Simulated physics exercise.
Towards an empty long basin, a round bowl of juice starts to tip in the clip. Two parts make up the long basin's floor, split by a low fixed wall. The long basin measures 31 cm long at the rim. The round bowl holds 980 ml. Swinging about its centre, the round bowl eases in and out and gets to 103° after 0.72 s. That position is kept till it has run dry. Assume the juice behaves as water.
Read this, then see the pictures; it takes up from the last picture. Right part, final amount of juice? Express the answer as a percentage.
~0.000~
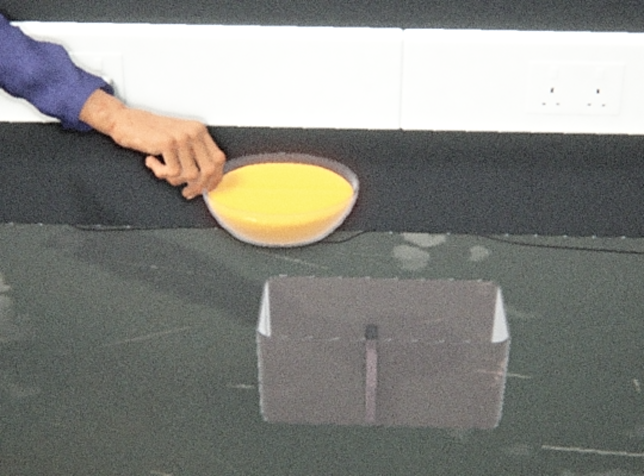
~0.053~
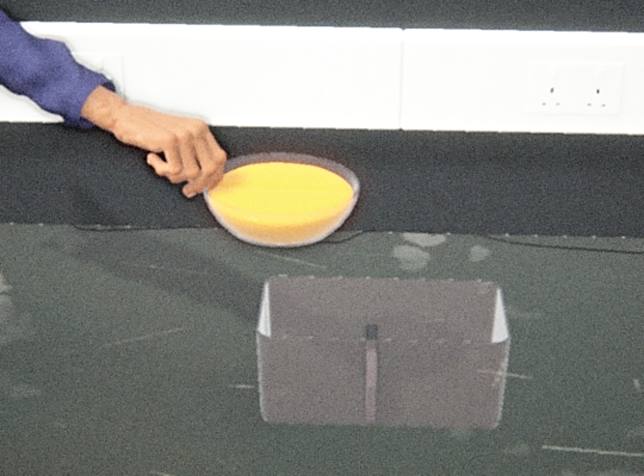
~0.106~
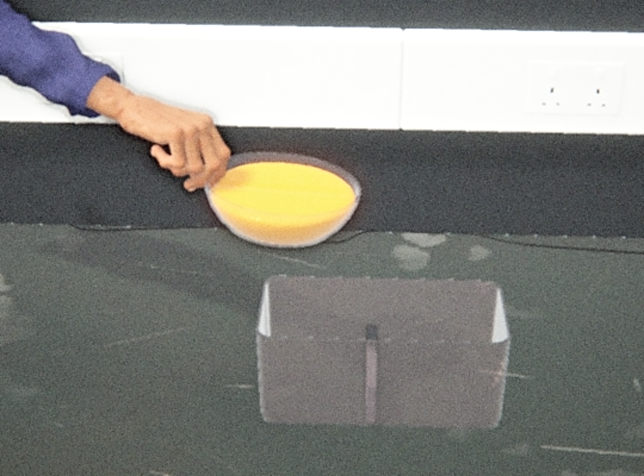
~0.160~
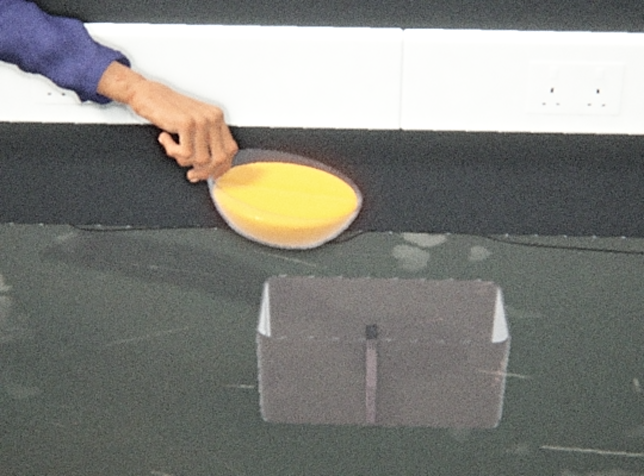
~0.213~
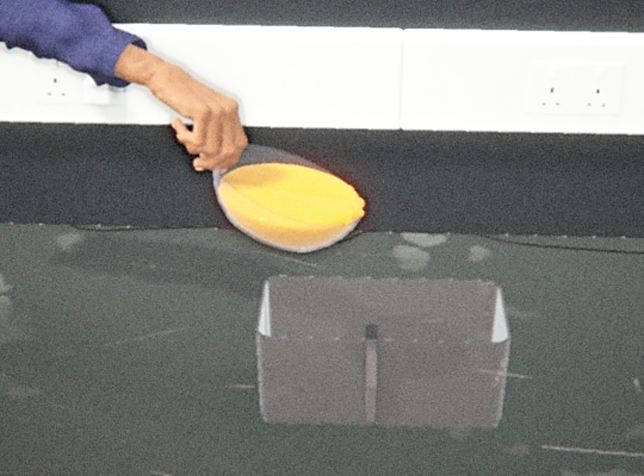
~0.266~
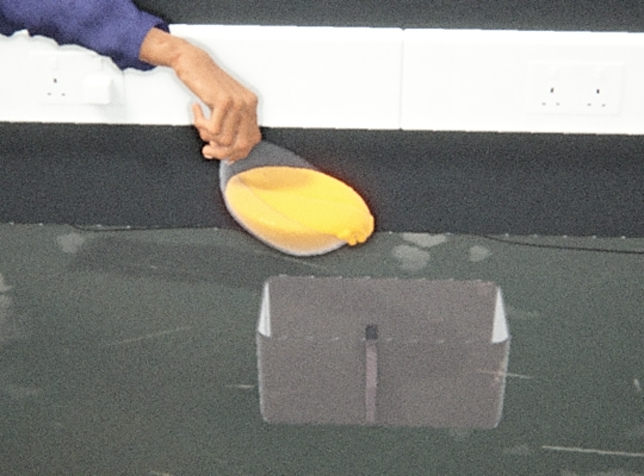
71 per cent.
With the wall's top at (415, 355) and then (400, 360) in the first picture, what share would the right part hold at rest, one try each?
In order, 20 and 45 per cent.
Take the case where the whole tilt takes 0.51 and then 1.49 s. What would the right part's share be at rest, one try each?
Try 1: Approx. 60 %; try 2: Approx. 85 %.
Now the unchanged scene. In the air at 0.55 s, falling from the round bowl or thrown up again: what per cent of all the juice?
Some 28 per cent.
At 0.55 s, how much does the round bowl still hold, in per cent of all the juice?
I'd estimate some 5 % remains.
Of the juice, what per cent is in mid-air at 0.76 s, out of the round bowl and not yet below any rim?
Some 10 per cent.
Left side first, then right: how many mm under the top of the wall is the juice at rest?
Left side: Around 44 mm. Right side: Around 26 mm.
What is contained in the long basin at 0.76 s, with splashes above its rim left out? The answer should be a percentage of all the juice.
About 88 %.
Then, 0.55 s in, the tilt is 90° and 5 per cent is still to pour, 5 is left of the wall and 62 right of it.
Then, 0.76 s in, the tilt is 103° and 0 per cent is still to pour, 22 is left of the wall and 66 right of it.
Then, 0.98 s in, the tilt is 103° and 0 per cent is still to pour, 24 is left of the wall and 72 right of it.
Then, 1.22 s in, the tilt is 103° and 0 per cent is still to pour, 25 is left of the wall and 71 right of it.
Finally, 25 per cent lies left of the wall, 71 right of it and 4 outside.
